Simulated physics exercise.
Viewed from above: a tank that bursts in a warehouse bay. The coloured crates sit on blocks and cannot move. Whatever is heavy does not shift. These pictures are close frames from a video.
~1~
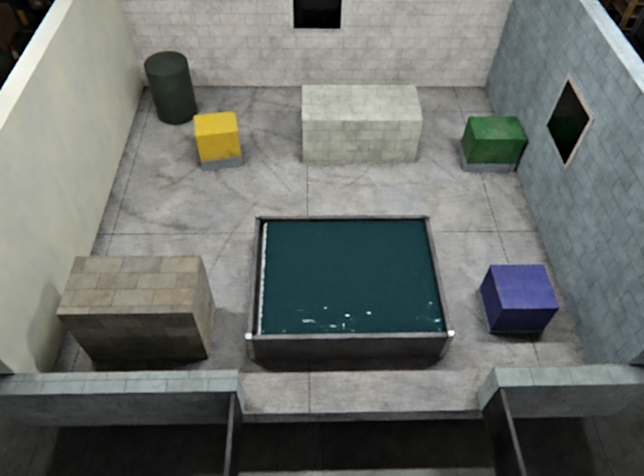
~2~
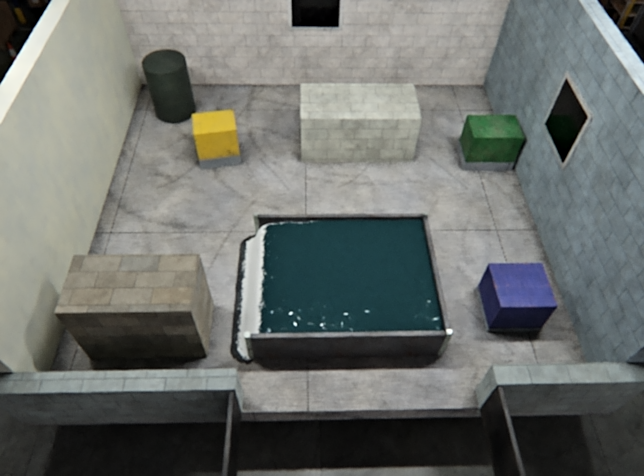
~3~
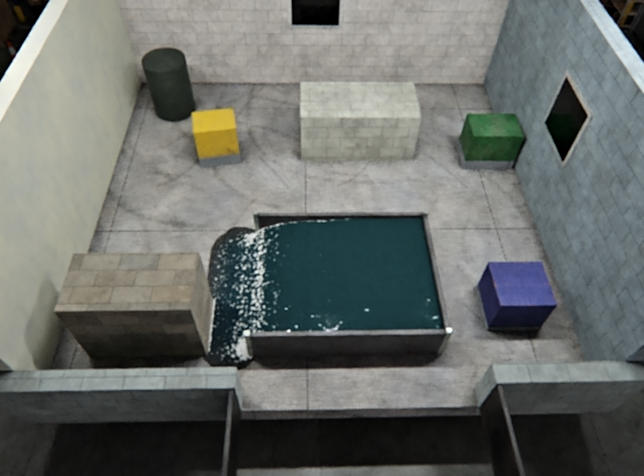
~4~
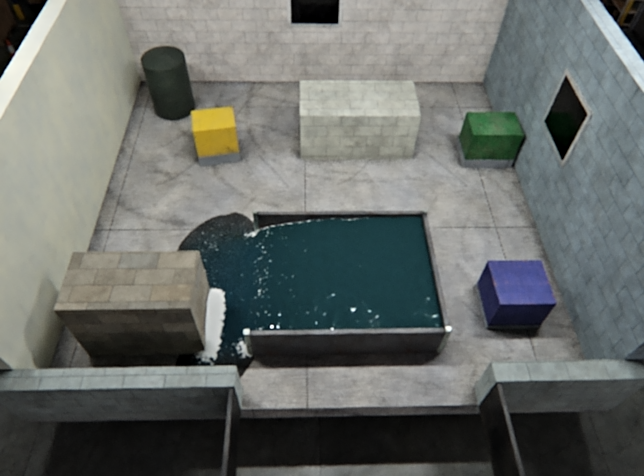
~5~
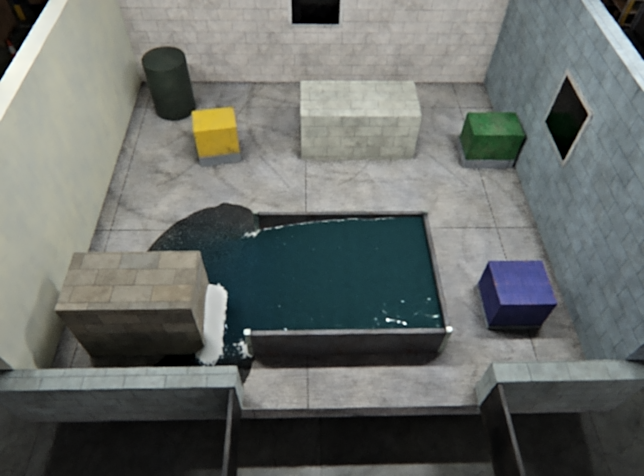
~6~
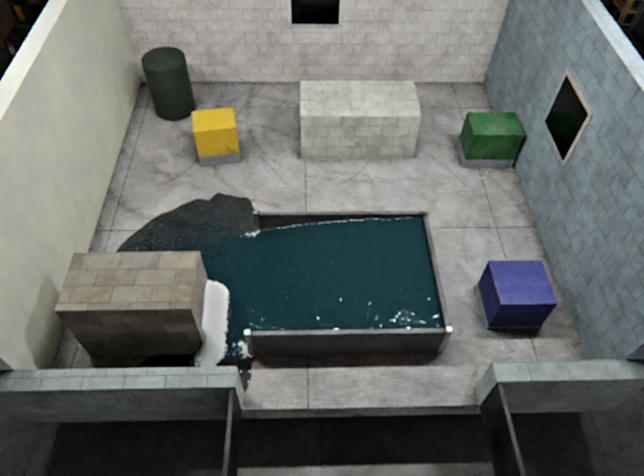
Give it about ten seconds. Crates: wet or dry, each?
As I see it, the blue crate will come out dry. The yellow crate will come out dry. The green crate will come out dry.
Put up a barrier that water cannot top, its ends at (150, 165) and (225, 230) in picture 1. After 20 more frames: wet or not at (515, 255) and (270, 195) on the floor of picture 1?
Untouched, reached.
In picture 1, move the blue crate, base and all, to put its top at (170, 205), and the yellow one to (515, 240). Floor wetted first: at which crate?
That's the blue crate.
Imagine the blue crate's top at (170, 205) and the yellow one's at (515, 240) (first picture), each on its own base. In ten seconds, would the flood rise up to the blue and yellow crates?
As I see it, the blue crate is flooded; meanwhile the yellow crate is not reached.
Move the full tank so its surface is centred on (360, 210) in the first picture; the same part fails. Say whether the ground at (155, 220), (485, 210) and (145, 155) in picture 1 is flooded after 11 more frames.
Results in order - swamped, left untouched, swamped.
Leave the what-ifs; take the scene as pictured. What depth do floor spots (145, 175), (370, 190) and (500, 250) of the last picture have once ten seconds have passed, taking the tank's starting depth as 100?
About 16, 4 and 4 per cent.
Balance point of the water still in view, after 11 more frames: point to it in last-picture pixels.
Centre point: Around (244, 281).
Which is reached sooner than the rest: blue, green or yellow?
The yellow crate.
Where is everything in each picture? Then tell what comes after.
The first frame shows still water in the open tank at (346, 274).
In the second frame, the front is at (252, 240), out from the gap at (257, 288).
In the third frame, the front is at (237, 233), out from the gap at (257, 288).
In the fourth frame, water pours out at (256, 287) and has run to (218, 222).
In the fifth frame, water pours out at (257, 287) and has run to a hidden place.
In the sixth frame, the front is at a hidden place, out from the gap at (257, 287).
A moment on, water covers 20 % of the floor; the blue crate not reached, the yellow crate not reached, the green crate not reached.
Next, water covers 30 % of the floor; the blue crate not reached, the yellow crate water round its plinth, the green crate not reached.
Then, water covers 40 % of the floor; the blue crate not reached, the yellow crate water round its plinth, the green crate not reached.
Later, water covers 65 % of the floor; the blue crate water round its plinth, the yellow crate water round its plinth, the green crate not reached.
In the end, water covers 90 % of the floor; the blue crate stayed above the water, the yellow crate stayed above the water, the green crate stayed above the water.
